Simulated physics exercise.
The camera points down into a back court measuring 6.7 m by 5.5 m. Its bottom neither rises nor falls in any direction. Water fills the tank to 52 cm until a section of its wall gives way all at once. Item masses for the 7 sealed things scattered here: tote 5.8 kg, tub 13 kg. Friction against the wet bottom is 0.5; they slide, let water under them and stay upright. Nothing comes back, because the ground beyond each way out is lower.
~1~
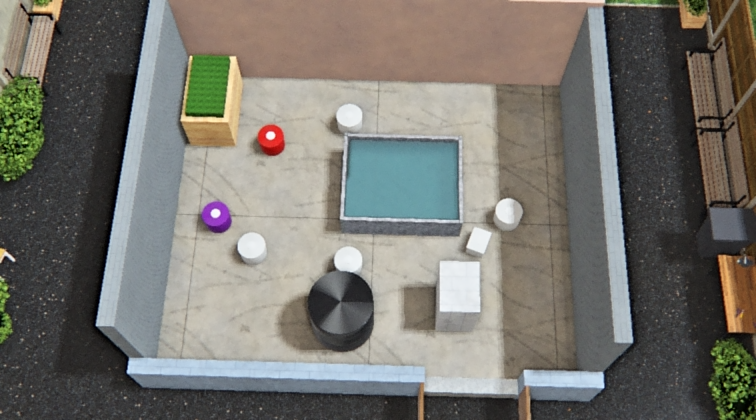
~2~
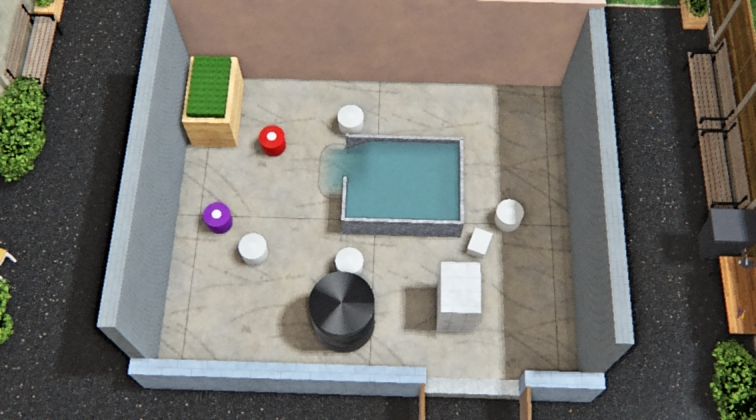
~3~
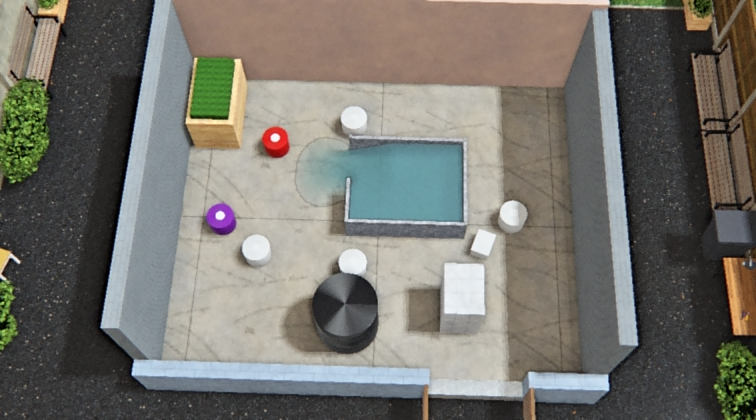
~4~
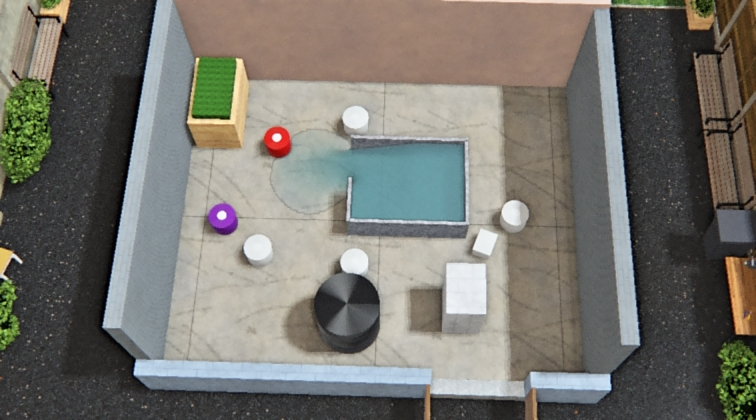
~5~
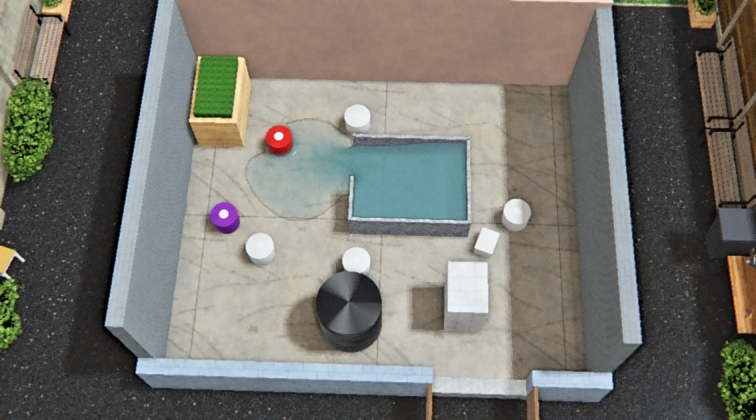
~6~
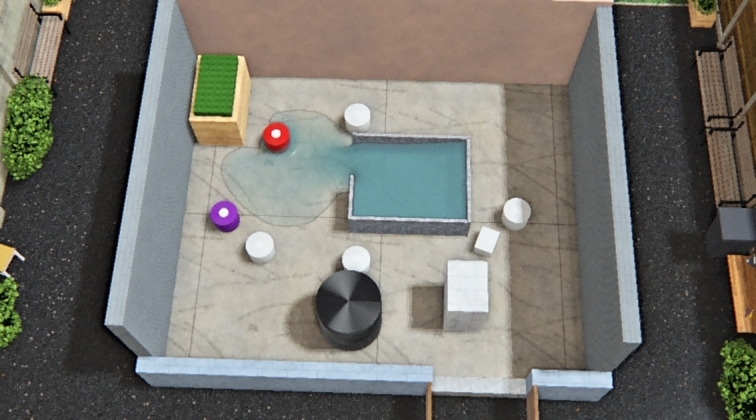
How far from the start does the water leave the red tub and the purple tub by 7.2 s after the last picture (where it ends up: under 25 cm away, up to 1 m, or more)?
My guess is the red tub gets washed a long way, my guess is the purple tub gets washed a long way.
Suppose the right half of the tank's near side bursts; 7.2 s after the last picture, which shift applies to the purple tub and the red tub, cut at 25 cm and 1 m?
Then the purple tub holds its place, the red tub stays put.
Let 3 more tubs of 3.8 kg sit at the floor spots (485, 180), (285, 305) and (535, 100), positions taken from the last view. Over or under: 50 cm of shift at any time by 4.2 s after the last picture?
In order: Below it, below it, below it.
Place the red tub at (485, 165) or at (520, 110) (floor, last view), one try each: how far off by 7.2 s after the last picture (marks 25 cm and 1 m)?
Nearly still; nearly still.
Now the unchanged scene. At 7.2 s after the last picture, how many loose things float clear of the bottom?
That would be 1 of them.
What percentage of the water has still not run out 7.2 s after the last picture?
Close to 100 in a hundred parts remain.
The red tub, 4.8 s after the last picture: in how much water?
Somewhere close to 5 cm.
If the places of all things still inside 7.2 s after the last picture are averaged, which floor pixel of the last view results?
Around (387, 220).
Then, 0.9 s after the last picture the red tub is near (256, 114), 0.6 m from its start, afloat; the purple tub is near (224, 213), 0.0 m from its start, aground; 0 of 7 are out; 1 afloat.
Then, 2.8 s after the last picture the red tub is near (338, 84), 1.4 m from its start, aground; the purple tub is near (206, 294), 1.4 m from its start, aground; 0 of 7 are out; 0 afloat.
Then, 4.8 s after the last picture the red tub is near (415, 96), 2.5 m from its start, aground; the purple tub is near (229, 336), 2.1 m from its start, afloat; 0 of 7 are out; 1 afloat.
Then, 7.2 s after the last picture the red tub is near (416, 97), 2.5 m from its start, aground; the purple tub is near (311, 339), 2.7 m from its start, afloat; 0 of 7 are out; 1 afloat.
